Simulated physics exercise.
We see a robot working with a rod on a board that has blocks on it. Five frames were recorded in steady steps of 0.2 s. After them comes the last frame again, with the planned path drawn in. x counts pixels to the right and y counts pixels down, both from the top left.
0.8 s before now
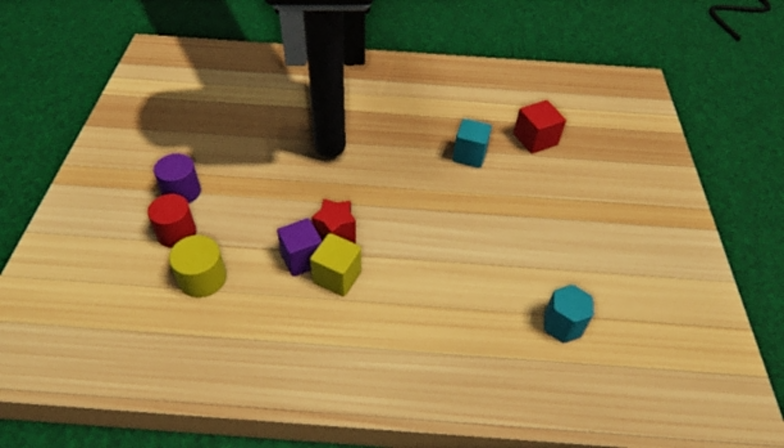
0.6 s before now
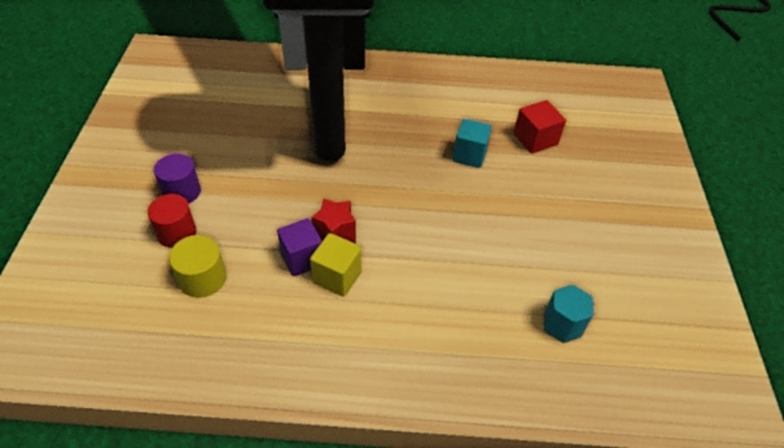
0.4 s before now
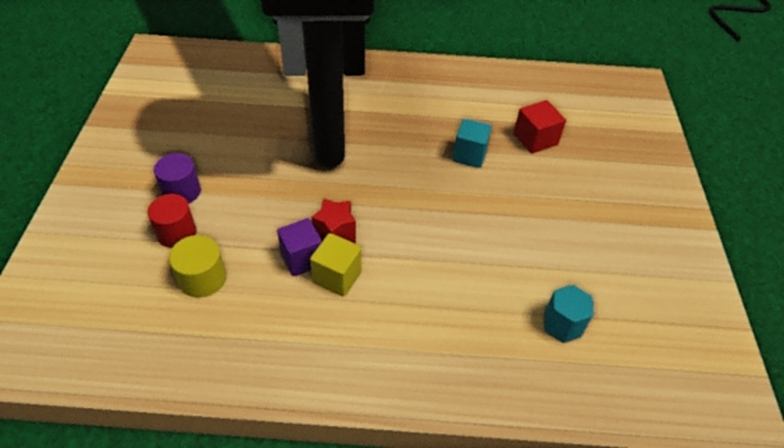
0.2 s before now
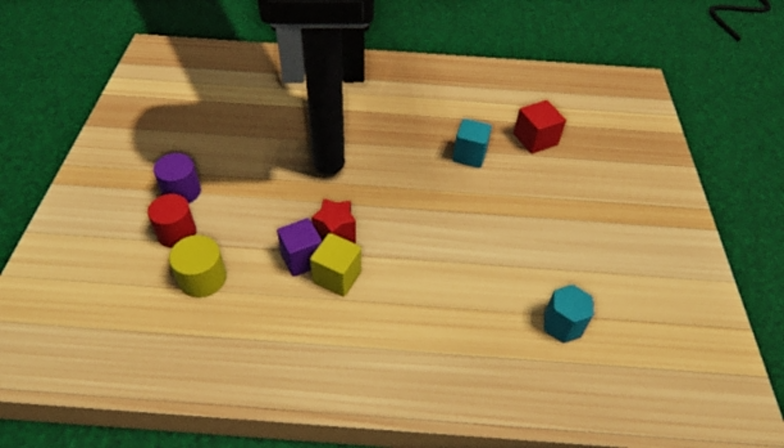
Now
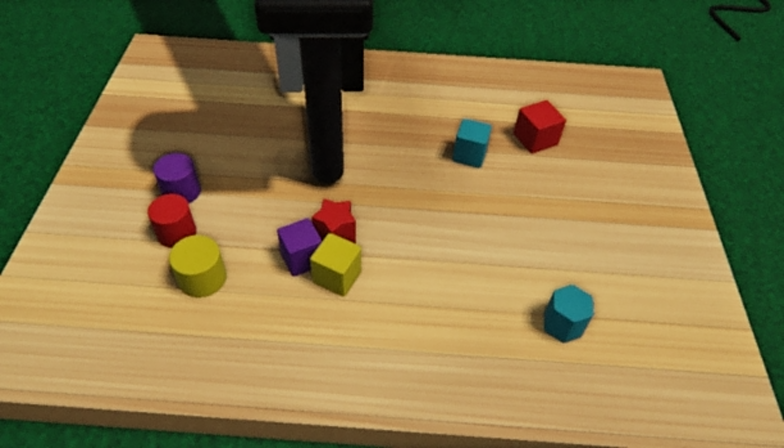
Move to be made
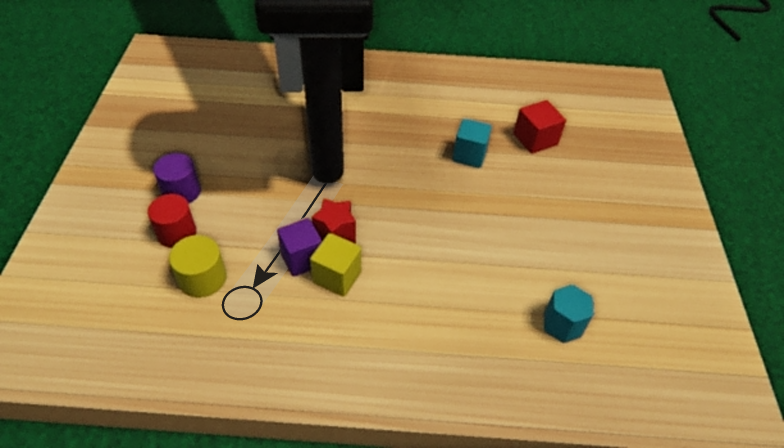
In this clip, a black rod held by a robot moves slowly down a wooden board toward the viewer, nearing a red star beside purple and yellow cubes, while all the colored blocks on the board stay still.
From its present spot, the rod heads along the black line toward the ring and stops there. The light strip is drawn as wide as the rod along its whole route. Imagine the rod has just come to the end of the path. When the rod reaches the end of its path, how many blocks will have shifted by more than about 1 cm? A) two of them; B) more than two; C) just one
My pick is C.
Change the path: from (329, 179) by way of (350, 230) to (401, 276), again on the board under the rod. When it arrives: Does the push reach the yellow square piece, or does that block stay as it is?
Once the path is done, it is somewhere new.
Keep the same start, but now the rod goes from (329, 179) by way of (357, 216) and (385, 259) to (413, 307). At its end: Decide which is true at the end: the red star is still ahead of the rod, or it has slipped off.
The block gets away.
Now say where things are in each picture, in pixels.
The first frame shows lower end of the rod (330, 148), tops of blocks, purple square piece (299, 235), red star (335, 213), yellow square piece (336, 252).
The second frame shows rod (330, 152), blocks as before.
The third frame shows rod (330, 158), blocks as before.
The fourth frame shows rod (329, 165), blocks as before.
The fifth frame shows rod (328, 173), purple square piece (299, 235), red star (335, 213), yellow square piece (336, 252).
The drawn path runs from (329, 179) directly to (242, 303).
What follows on the original path. One third of the way, rod (303, 211); nothing pushed yet.
Two thirds of the way, rod (274, 252); purple square piece (299, 254), turned 40° anticlockwise; yellow square piece (340, 255).
At the end, rod (241, 297); purple square piece (299, 254), turned 40° anticlockwise; red star not moved; yellow square piece (340, 255).
